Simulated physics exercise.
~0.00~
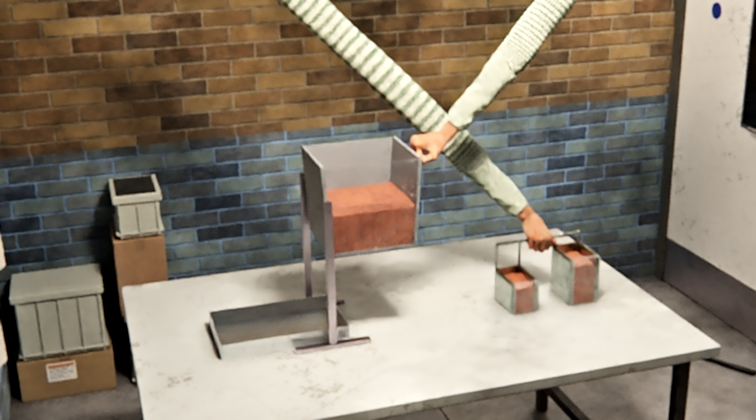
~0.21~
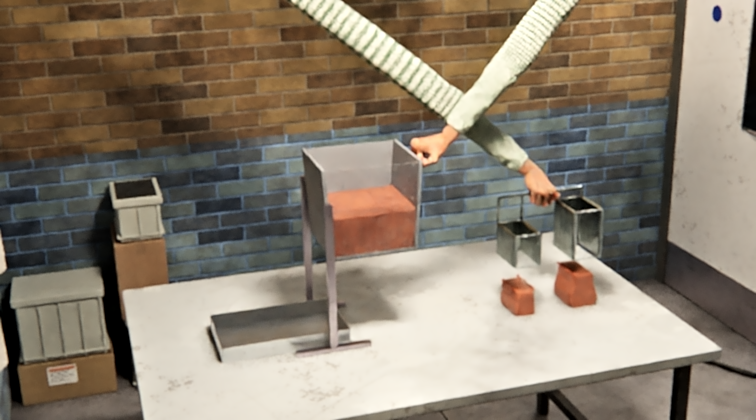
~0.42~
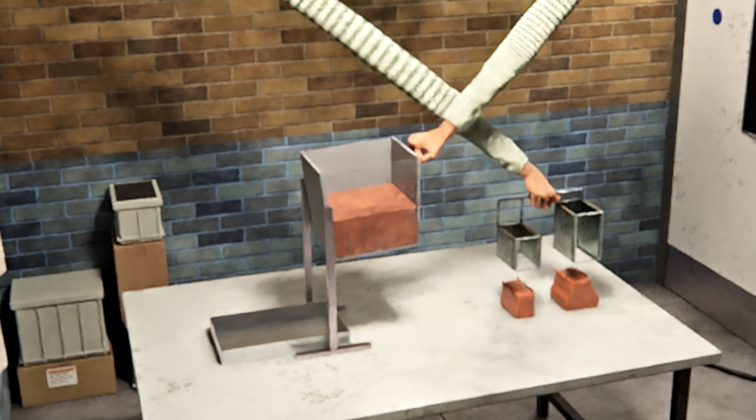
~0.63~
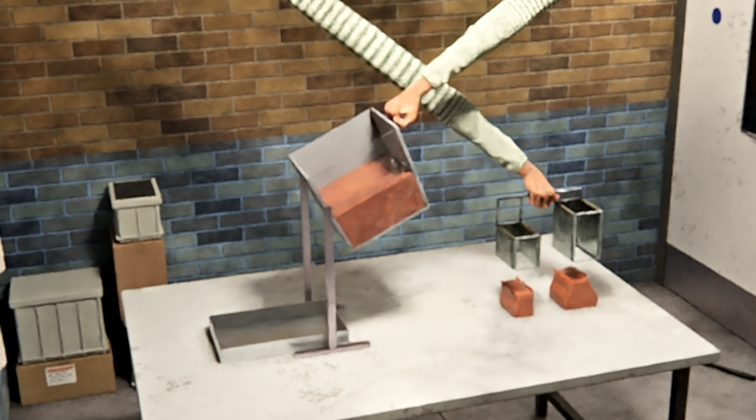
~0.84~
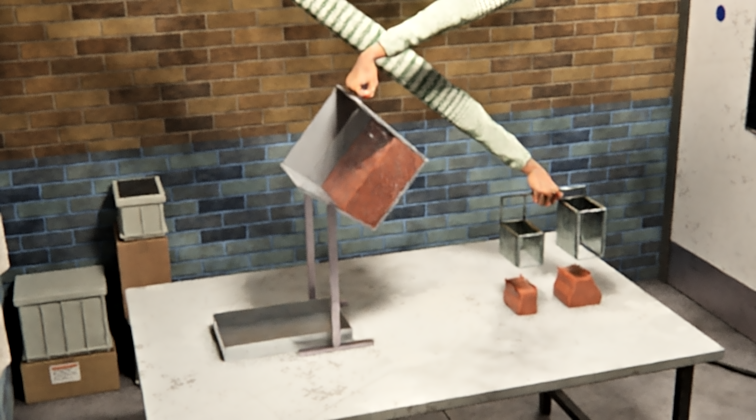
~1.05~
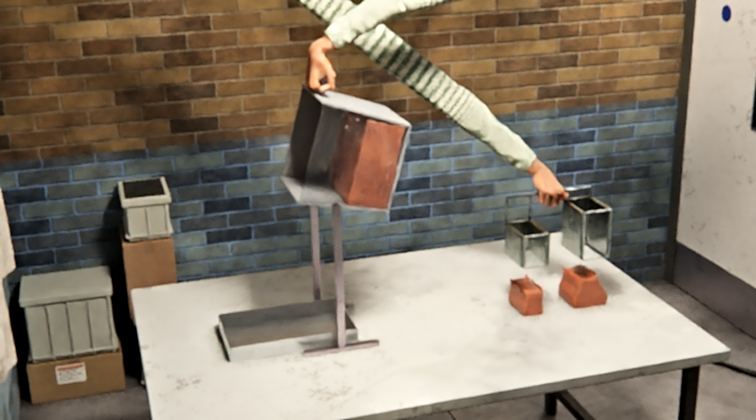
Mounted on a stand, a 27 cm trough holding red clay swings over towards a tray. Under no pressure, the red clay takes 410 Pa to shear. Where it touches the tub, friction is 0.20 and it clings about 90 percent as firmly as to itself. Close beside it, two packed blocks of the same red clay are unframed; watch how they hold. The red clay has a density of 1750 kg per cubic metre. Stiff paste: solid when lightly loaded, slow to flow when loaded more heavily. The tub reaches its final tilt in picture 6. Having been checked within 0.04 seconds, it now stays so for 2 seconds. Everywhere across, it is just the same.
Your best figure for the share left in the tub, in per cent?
I would say about 100 %.
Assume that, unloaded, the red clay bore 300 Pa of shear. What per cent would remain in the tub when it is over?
It would be close to 100 percent.
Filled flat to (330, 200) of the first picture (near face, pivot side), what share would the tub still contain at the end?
About 90 %.
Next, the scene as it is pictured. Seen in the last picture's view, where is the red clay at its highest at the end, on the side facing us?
Looking at the last picture, I'd put it at about (337, 158).
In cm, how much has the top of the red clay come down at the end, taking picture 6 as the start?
About 10 cm.
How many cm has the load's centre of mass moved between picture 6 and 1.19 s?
Looks like around 4 cm to me.
By 1.19 s, the tub is at 74 degrees and holds 100 %.
By 1.36 s, the tub is at 74 degrees and holds 100 %.
By 1.53 s, the tub is at 74 degrees and holds 100 %.
By 1.70 s, the tub is at 74 degrees and holds 100 %.
By 3.05 s, at the end, the tub is at 74 degrees and holds 100 %.
